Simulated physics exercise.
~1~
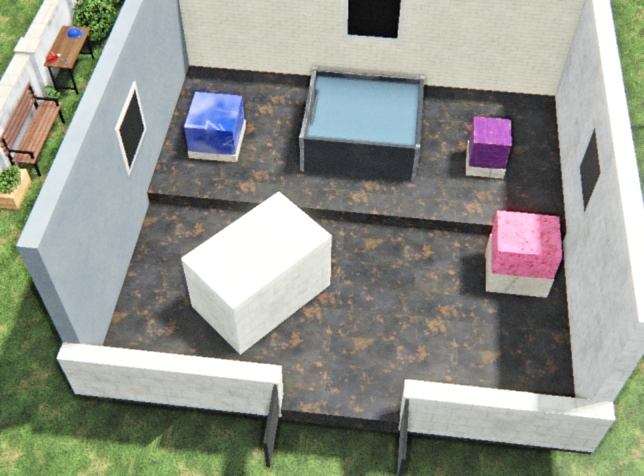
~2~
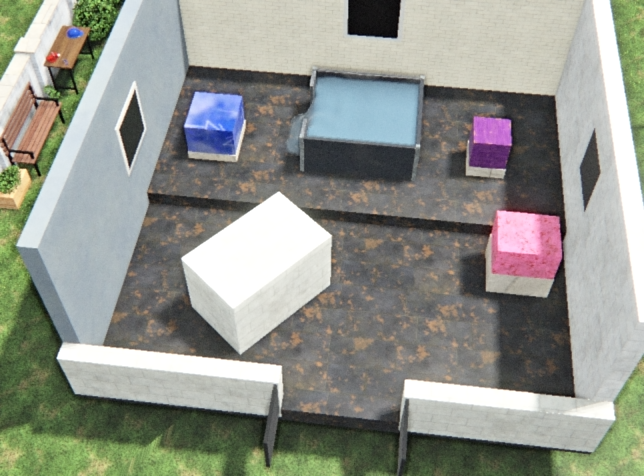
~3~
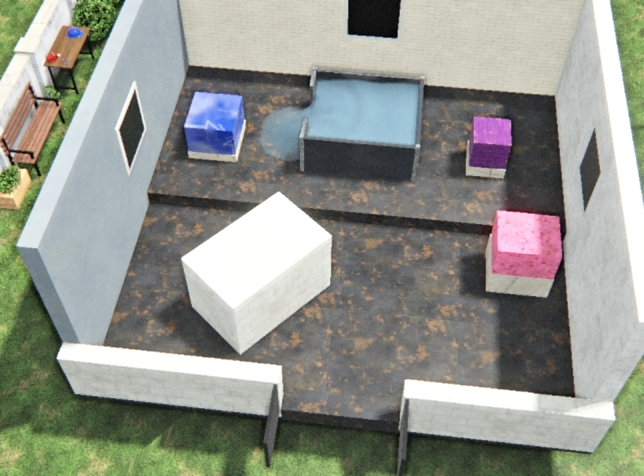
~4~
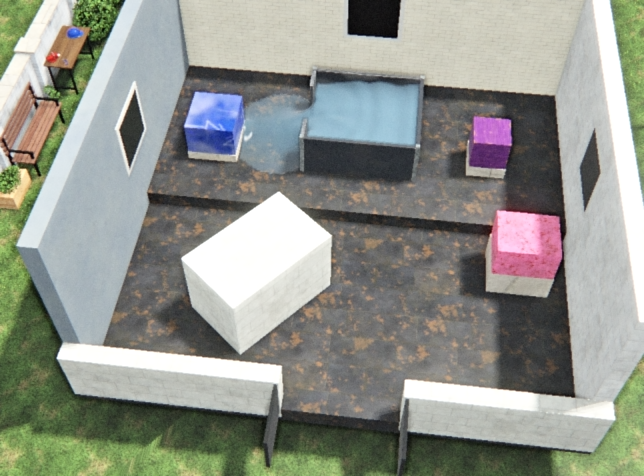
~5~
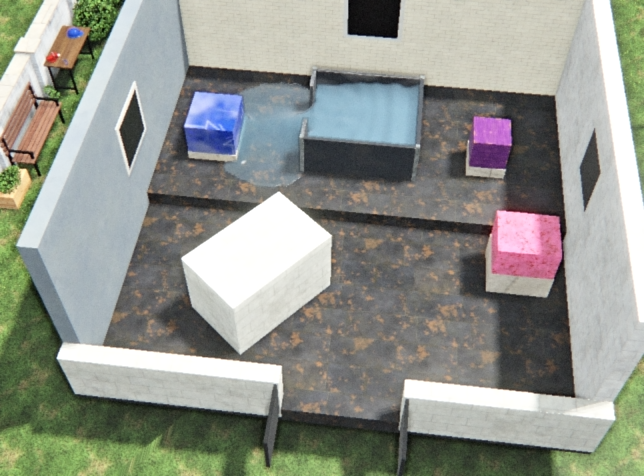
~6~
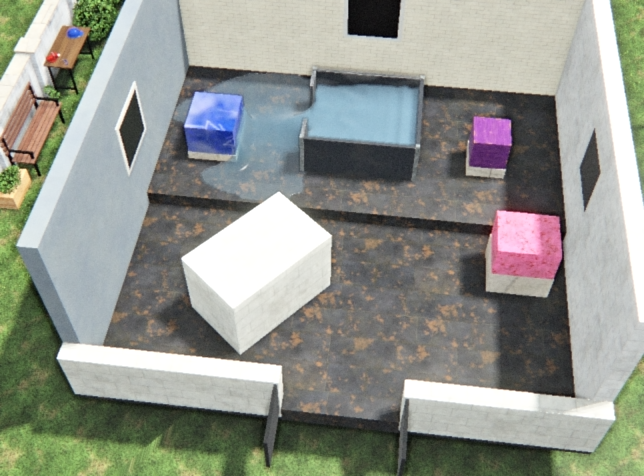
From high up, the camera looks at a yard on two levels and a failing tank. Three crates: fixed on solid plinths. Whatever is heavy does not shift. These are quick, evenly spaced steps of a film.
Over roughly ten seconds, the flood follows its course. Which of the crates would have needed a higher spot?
Result: Pink crate: Clear, blue crate: Doused, purple crate: Clear.
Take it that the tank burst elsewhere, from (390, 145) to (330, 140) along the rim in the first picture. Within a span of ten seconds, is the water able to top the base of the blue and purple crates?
The blue crate is not reached; the purple crate is not reached.
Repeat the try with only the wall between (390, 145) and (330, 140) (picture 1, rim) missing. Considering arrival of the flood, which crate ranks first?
Answer: The pink crate.
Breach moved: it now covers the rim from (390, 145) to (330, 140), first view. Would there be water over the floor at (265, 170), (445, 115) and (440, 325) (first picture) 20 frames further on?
In the order given, the spots are not soaked, not soaked and swamped.
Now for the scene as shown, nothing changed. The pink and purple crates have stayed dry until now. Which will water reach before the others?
Answer: The pink-painted one.
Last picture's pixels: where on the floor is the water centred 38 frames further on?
I'd say near (277, 190).
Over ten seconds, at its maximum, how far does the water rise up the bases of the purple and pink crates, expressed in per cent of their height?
I'd put it at some 20 % for one and some 20 % for the other, in that order.
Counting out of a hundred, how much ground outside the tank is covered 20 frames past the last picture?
My estimate is roughly 40 percent.
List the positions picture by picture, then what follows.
The first frame shows still water in the open tank at (364, 110).
In the second frame, water pours out at (310, 126) and has run to (296, 152).
In the third frame, the front is at (268, 149), out from the gap at (310, 126).
In the fourth frame, water pours out at (310, 127) and has run to a hidden place.
In the fifth frame, water pours out at (310, 126) and has run to a hidden place.
In the sixth frame, the front is at (183, 109), out from the gap at (310, 126).
A moment on, water covers 20 % of the floor; the pink crate not reached, the blue crate water round its plinth, the purple crate not reached.
Next, water covers 30 % of the floor; the pink crate not reached, the blue crate water round its plinth, the purple crate not reached.
Then, water covers 40 % of the floor; the pink crate not reached, the blue crate water round its plinth, the purple crate not reached.
Later, water covers 60 % of the floor; the pink crate water round its plinth, the blue crate water round its plinth, the purple crate not reached.
In the end, water covers 90 % of the floor; the pink crate stayed above the water, the blue crate was topped, the purple crate stayed above the water.
